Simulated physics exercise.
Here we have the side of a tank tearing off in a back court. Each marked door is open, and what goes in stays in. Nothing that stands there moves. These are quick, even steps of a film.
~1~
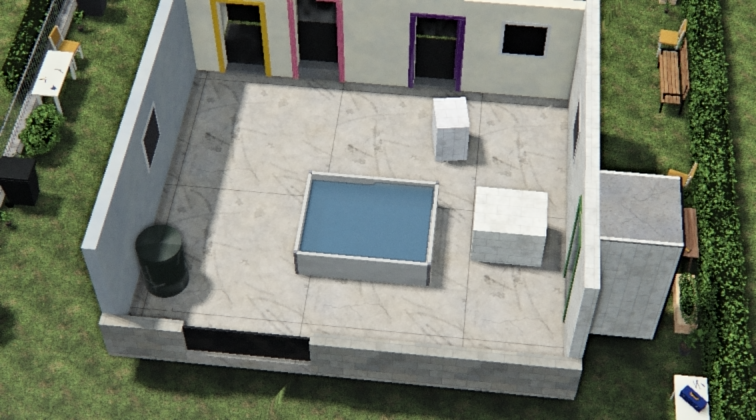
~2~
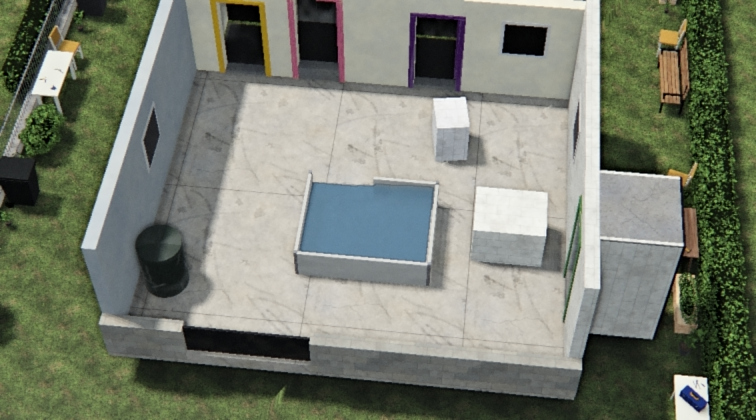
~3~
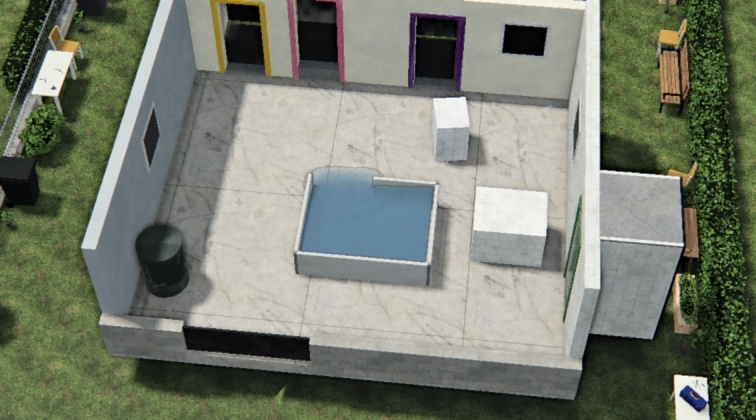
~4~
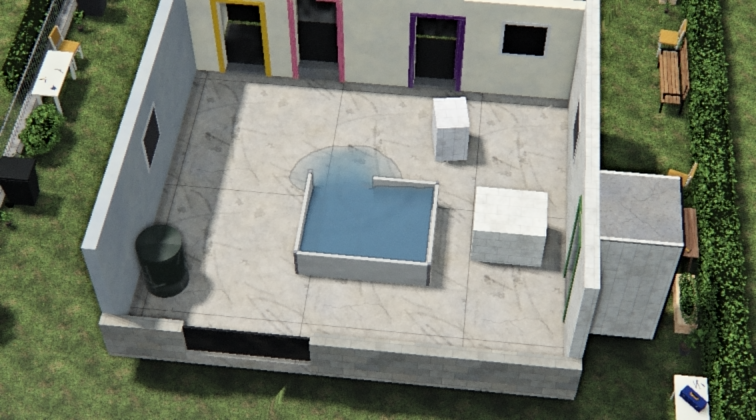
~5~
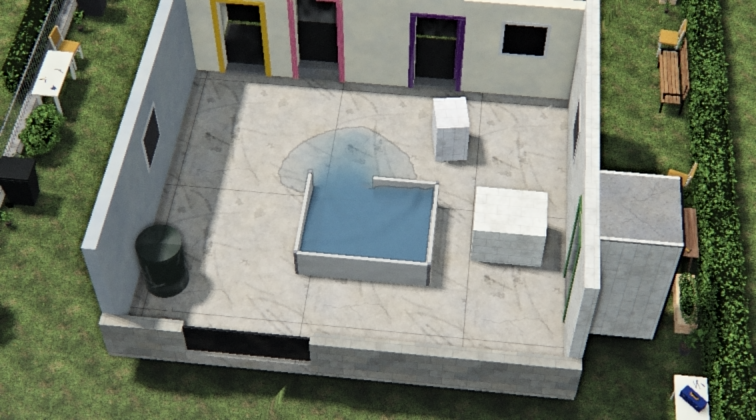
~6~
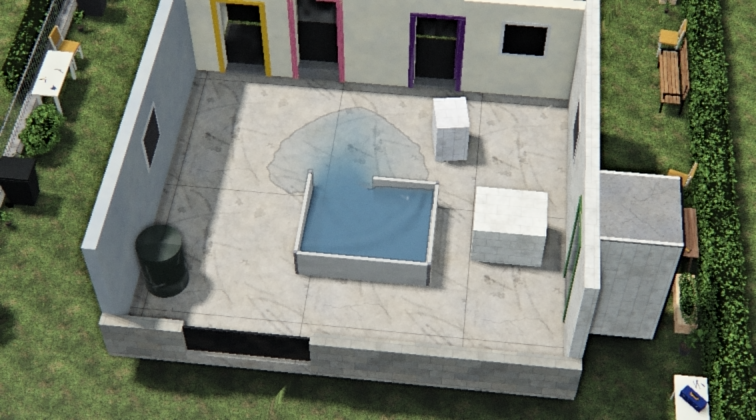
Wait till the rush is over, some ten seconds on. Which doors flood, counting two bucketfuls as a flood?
In the end: The purple door takes more than that; the yellow door takes more than that; the green door stays under that; the pink door stays under that.
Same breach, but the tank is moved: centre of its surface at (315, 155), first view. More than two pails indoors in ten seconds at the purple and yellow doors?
Purple door is under; yellow door goes over.
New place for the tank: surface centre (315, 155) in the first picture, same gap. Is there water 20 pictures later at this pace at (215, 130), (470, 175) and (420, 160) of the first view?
In turn: Awash, not flooded, awash.
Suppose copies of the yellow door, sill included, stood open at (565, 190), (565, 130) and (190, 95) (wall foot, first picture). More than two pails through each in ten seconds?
In that order: Is under, passes that mark, lets more in.
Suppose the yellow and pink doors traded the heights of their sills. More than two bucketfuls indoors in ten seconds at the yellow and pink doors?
In short: The yellow one holds, the pink one passes that mark.
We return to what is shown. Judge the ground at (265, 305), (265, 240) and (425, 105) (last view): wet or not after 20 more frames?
One after the other: Clear, dry, under water.
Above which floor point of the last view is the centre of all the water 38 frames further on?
Around (344, 166).
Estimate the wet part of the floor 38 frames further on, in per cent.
Roughly 60 per cent.
A moment on, water covers 20 % of the floor; the purple door not reached, the yellow door not reached, the green door not reached, the pink door wet at the sill, nothing in.
Next, water covers 30 % of the floor; the purple door under two buckets in, the yellow door under two buckets in, the green door not reached, the pink door wet at the sill, nothing in.
Then, water covers 35 % of the floor; the purple door over two buckets in, the yellow door over two buckets in, the green door not reached, the pink door wet at the sill, nothing in.
Later, water covers 60 % of the floor; the purple door over two buckets in, the yellow door far over two buckets in, the green door not reached, the pink door wet at the sill, nothing in.
In the end, water covers 90 % of the floor; the purple door over two buckets in, the yellow door far over two buckets in, the green door wet at the sill, nothing in, the pink door wet at the sill, nothing in.
